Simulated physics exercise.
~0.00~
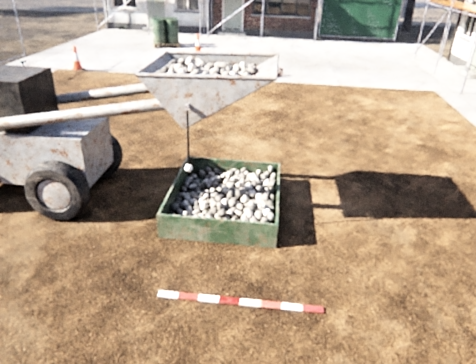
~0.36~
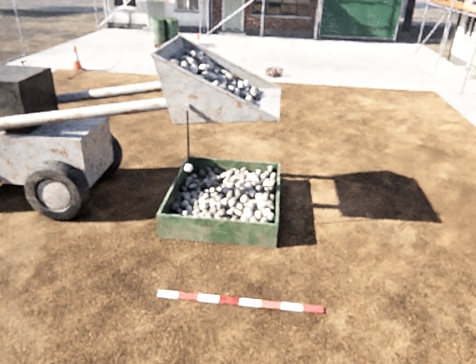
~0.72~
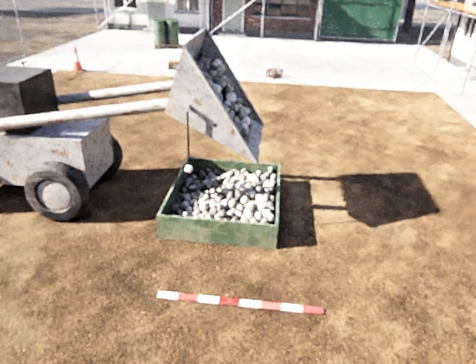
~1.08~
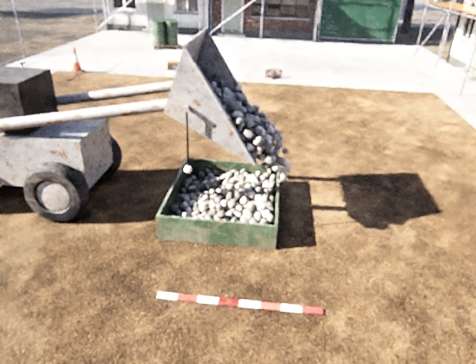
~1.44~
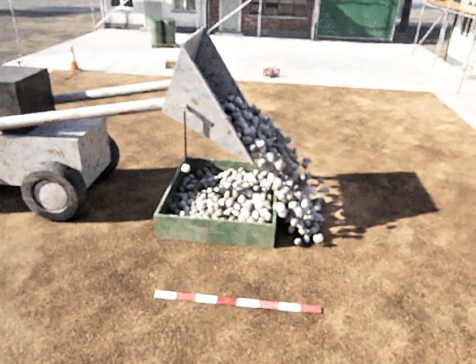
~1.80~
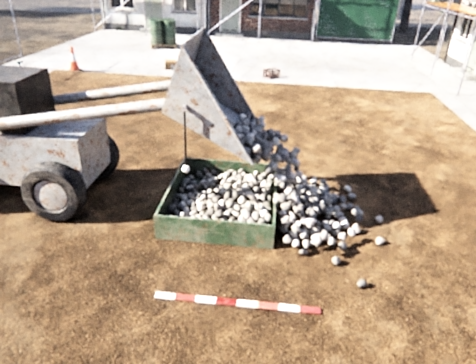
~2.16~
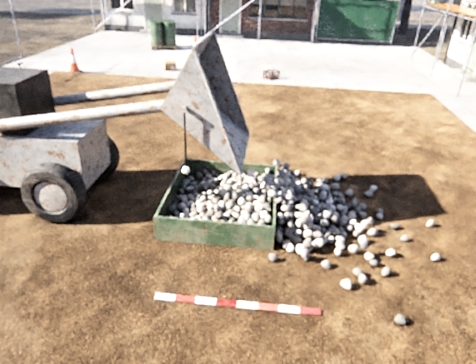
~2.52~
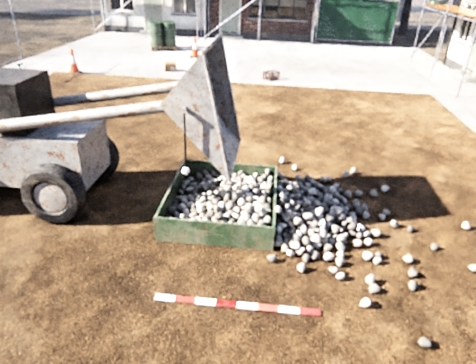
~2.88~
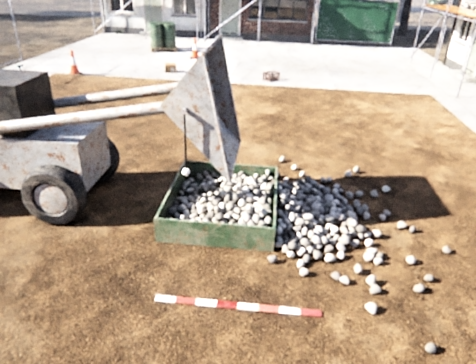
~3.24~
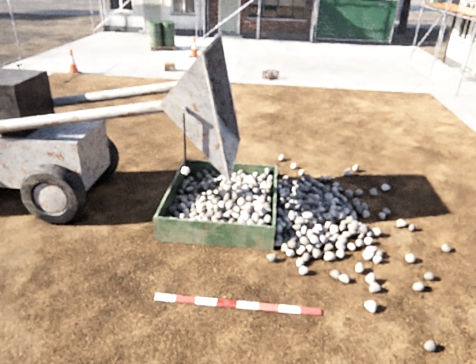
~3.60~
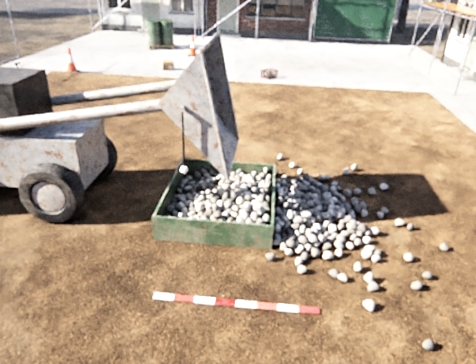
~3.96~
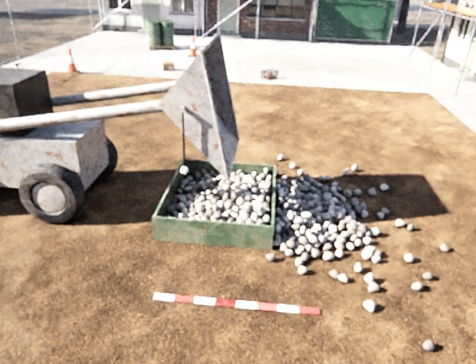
We see a small loader tip its steel bucket of grey stones above a green bin already holding stones, pause, then tip further; the stones slide out to the right, missing the bin and ending in a scattered pile beside it, with the bucket empty and steeply tilted.
